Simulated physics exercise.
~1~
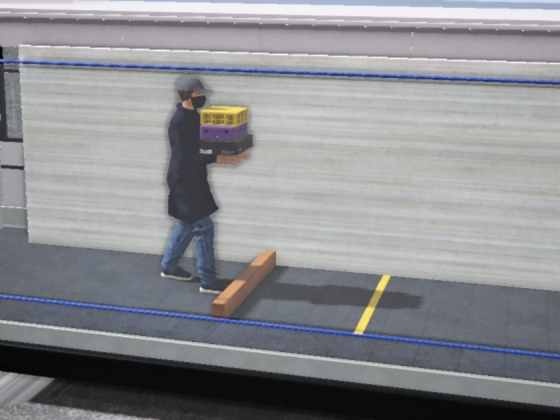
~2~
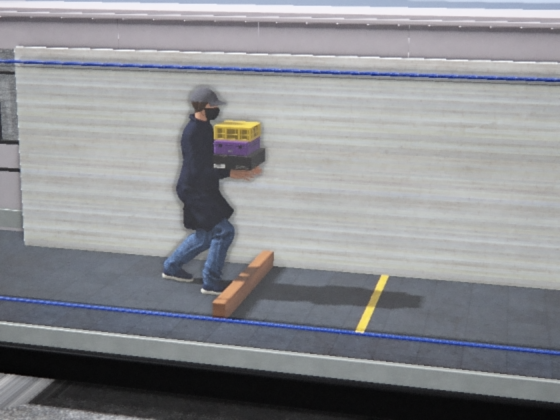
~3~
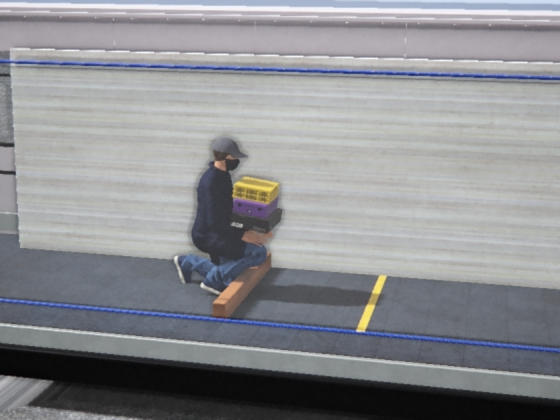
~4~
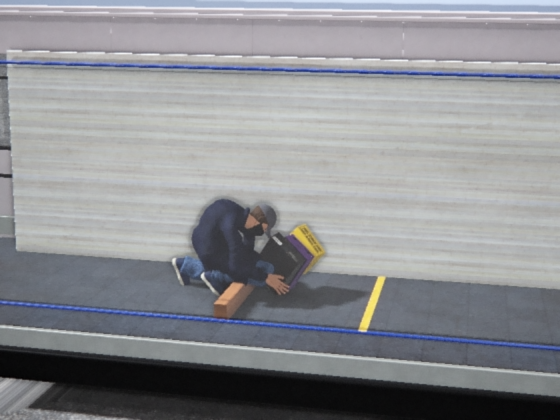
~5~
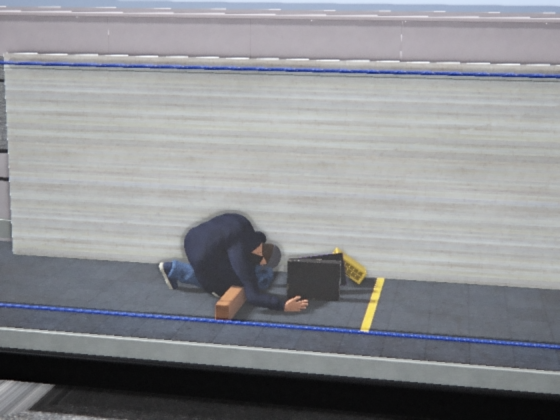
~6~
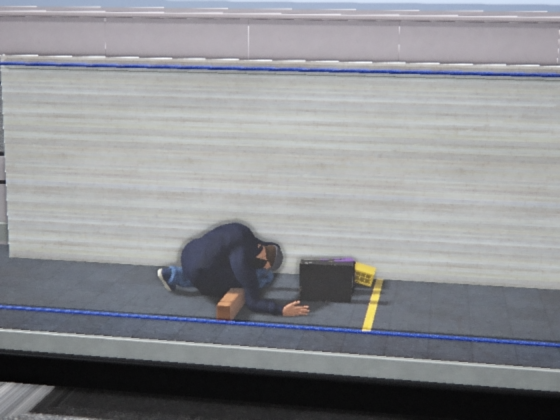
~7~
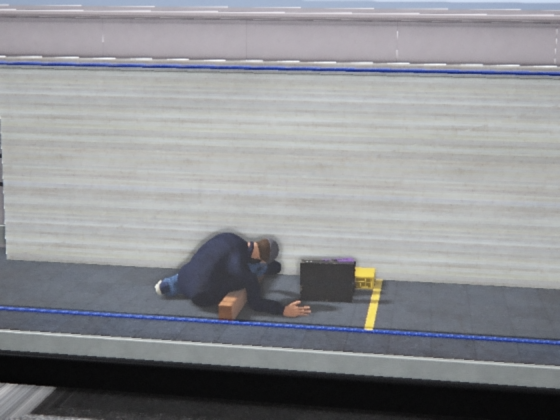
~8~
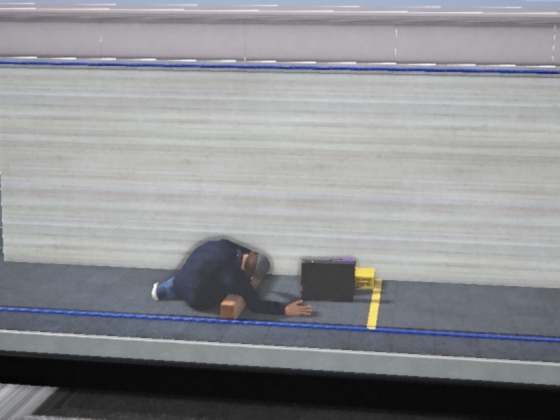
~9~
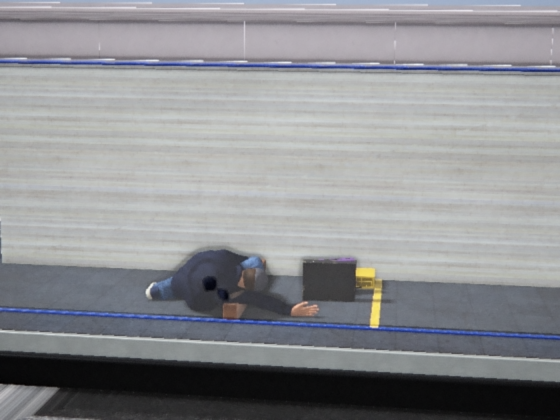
A masked man in a cap carrying stacked yellow, purple and black boxes lurched forward, dropped to his knees at a low wooden rail and pitched over it, spilling them ahead; he slumped down, and everything stopped short of the yellow line.
